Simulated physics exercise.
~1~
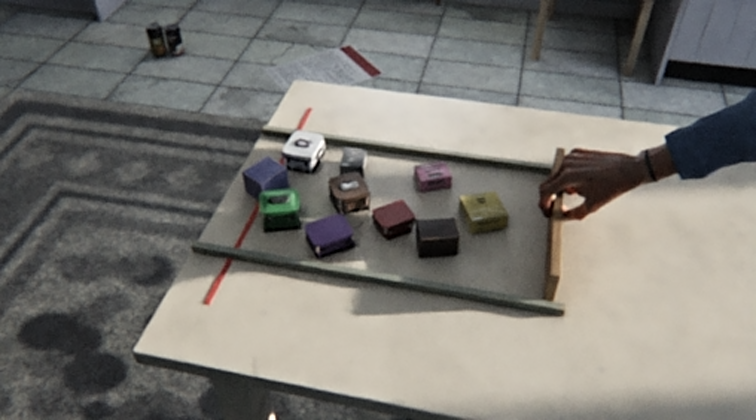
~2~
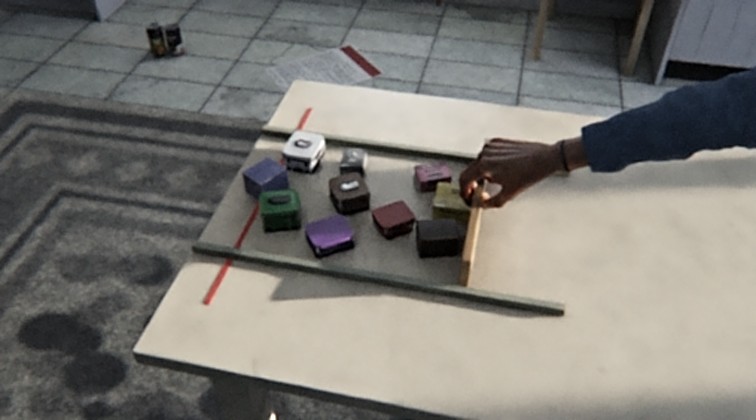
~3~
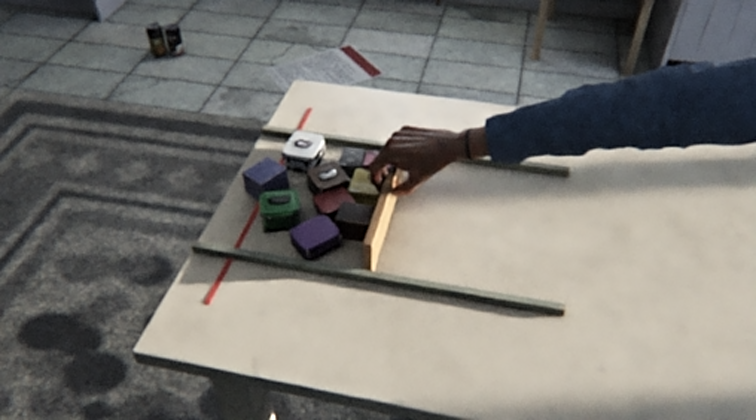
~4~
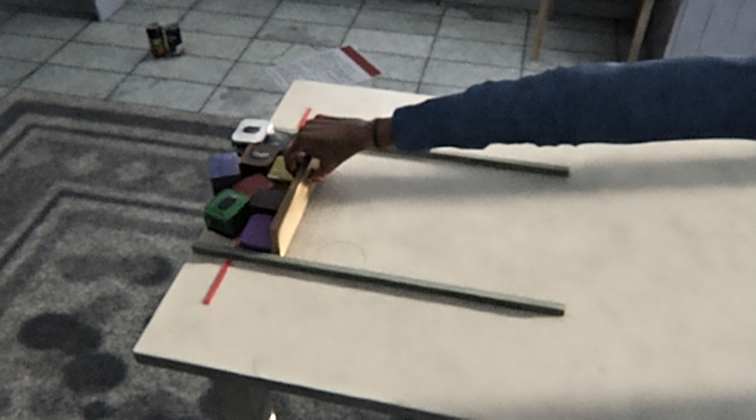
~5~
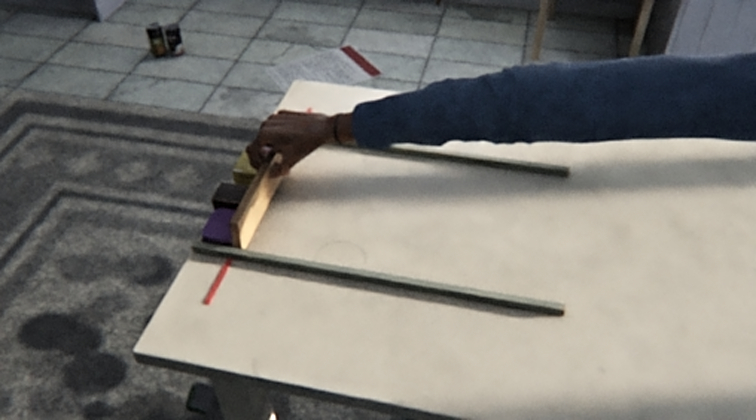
The clip opens on a pale table where small colourful boxes sit scattered between two long rails, near a red tape line by the left edge. A hand in a blue sleeve holds an upright wooden board at the right and begins sliding it left. The board meets the yellow box, then gathers the black and red ones into a tightening cluster. Soon the whole group is pushed across the tape to the table's edge. The board stops around the tape, with several boxes, including the green, white and blue ones, gone over the edge, while the yellow, black and purple ones remain beside it.
